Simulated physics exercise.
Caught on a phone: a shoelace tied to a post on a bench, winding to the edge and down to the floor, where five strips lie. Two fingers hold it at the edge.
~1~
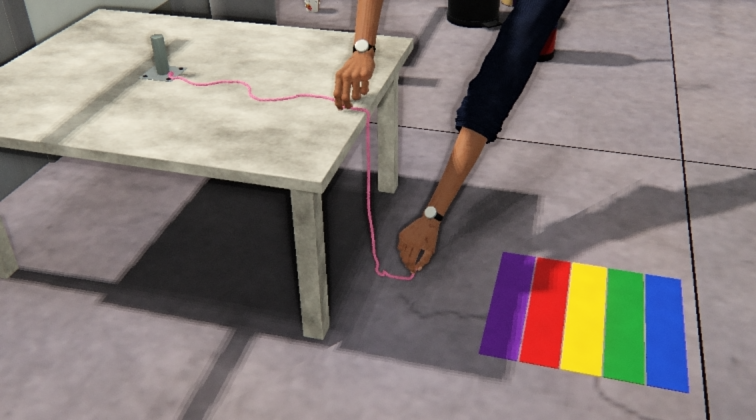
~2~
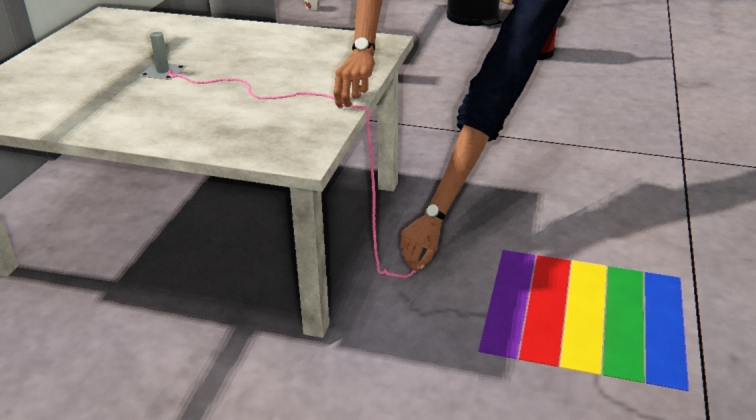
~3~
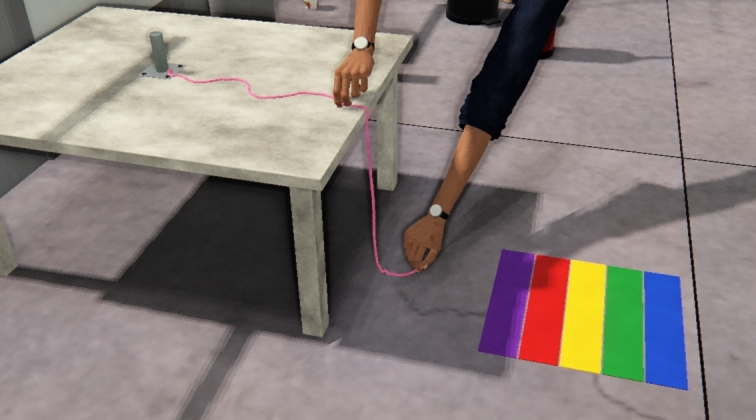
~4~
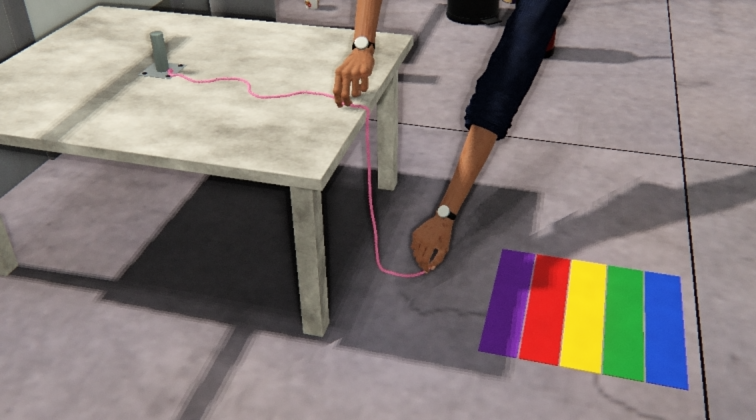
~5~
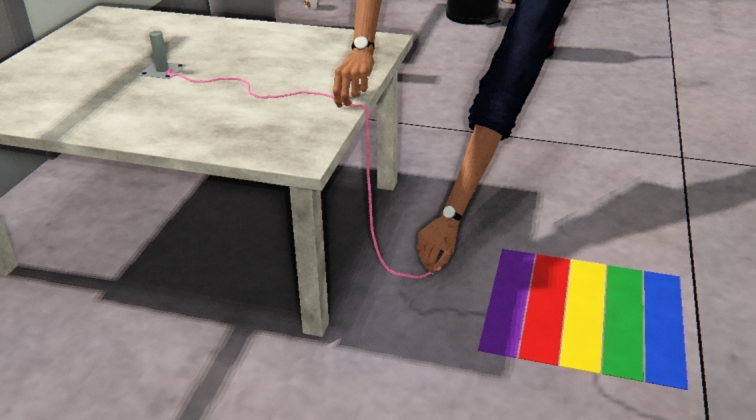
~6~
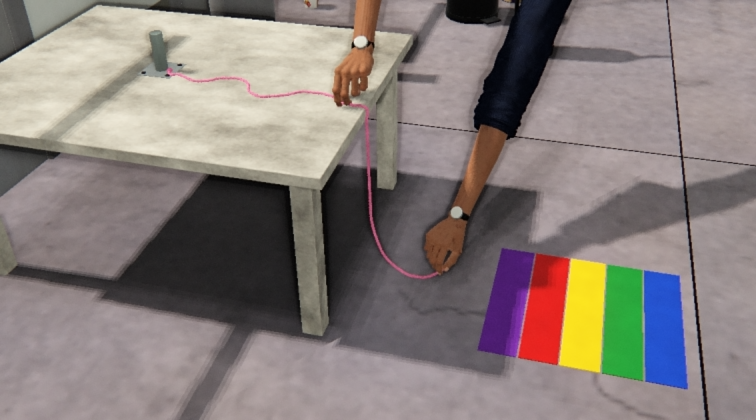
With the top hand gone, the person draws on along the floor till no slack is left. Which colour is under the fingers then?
It halts on the yellow strip.
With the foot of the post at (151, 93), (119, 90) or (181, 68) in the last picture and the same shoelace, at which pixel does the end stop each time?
The places are (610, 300), (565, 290) and (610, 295).
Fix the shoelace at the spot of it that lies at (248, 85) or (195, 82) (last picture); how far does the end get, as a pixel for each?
About (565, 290) and (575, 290).
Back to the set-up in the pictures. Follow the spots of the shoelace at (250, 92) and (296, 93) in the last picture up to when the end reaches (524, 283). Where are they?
The first at (276, 91), the second at (324, 99).
Soon after, end near (525, 283); over purple.
Then, end near (563, 290); over red.
At full stretch, end near (586, 294); over yellow. Over yellow.
